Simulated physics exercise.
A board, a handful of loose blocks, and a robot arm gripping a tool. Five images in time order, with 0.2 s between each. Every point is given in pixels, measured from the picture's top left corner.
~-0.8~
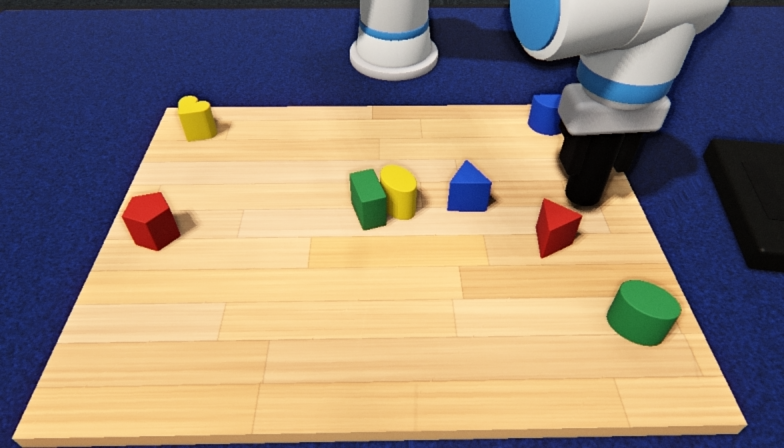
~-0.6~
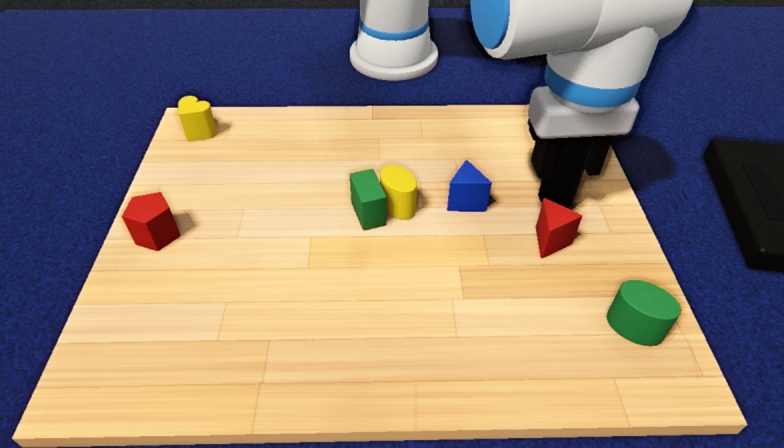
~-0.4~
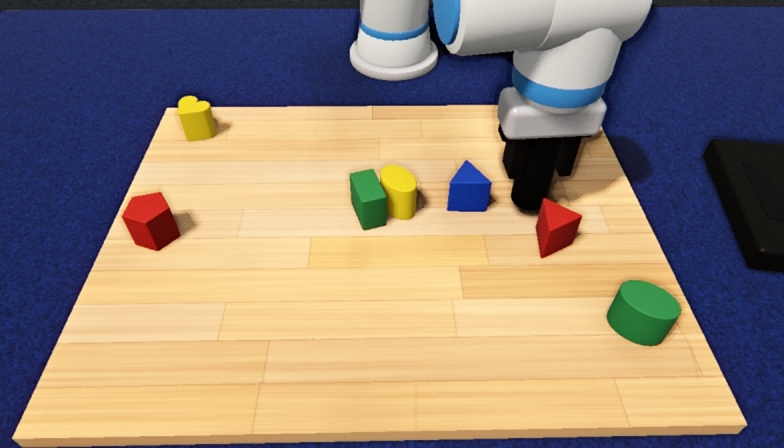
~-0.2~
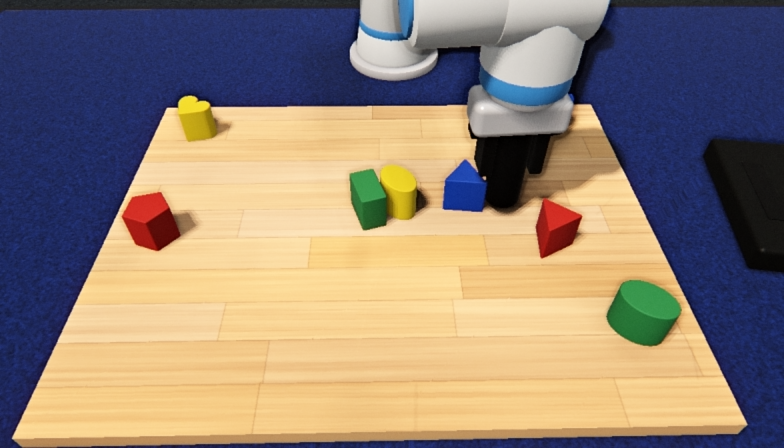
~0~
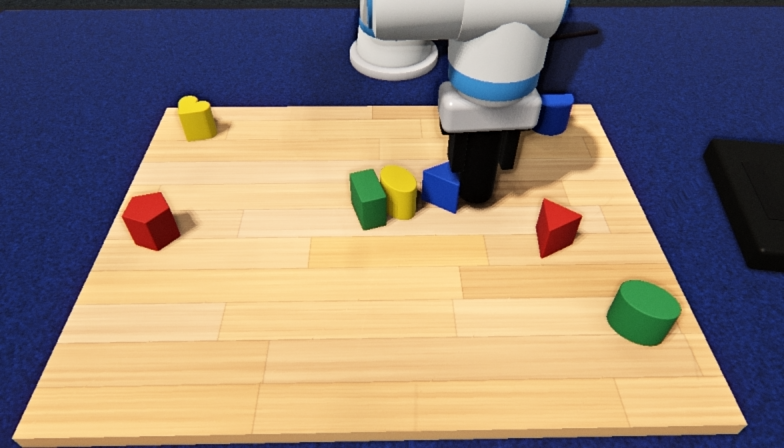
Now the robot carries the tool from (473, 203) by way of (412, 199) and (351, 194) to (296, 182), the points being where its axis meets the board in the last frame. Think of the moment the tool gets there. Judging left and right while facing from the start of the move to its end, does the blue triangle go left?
No - that is not the case.
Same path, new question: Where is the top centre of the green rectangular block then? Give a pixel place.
The point I'd pick in the picture is (323, 204).
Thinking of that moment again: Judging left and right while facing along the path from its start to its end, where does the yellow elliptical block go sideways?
The left-hand side.
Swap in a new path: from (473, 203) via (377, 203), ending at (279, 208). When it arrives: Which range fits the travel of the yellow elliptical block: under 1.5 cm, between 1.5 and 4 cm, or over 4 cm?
Range: Over 4 cm.
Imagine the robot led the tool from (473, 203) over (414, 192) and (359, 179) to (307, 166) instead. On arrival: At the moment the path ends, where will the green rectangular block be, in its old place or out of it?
It leaves its spot.
The first path, step by step. One third of the way, tool (412, 189); green rectangular block (345, 191), turned 40° anticlockwise; yellow elliptical block (366, 177), turned 25° anticlockwise; blue triangle (384, 163).
Two thirds of the way, tool (350, 185); green rectangular block (324, 203), turned 85° anticlockwise; yellow elliptical block (316, 183), turned 90° anticlockwise; blue triangle (321, 157).
At the end, tool (294, 172); green rectangular block (323, 204), turned 90° anticlockwise; yellow elliptical block (298, 184), turned 135° anticlockwise; blue triangle (273, 140), turned 50° clockwise; red triangle unmoved.
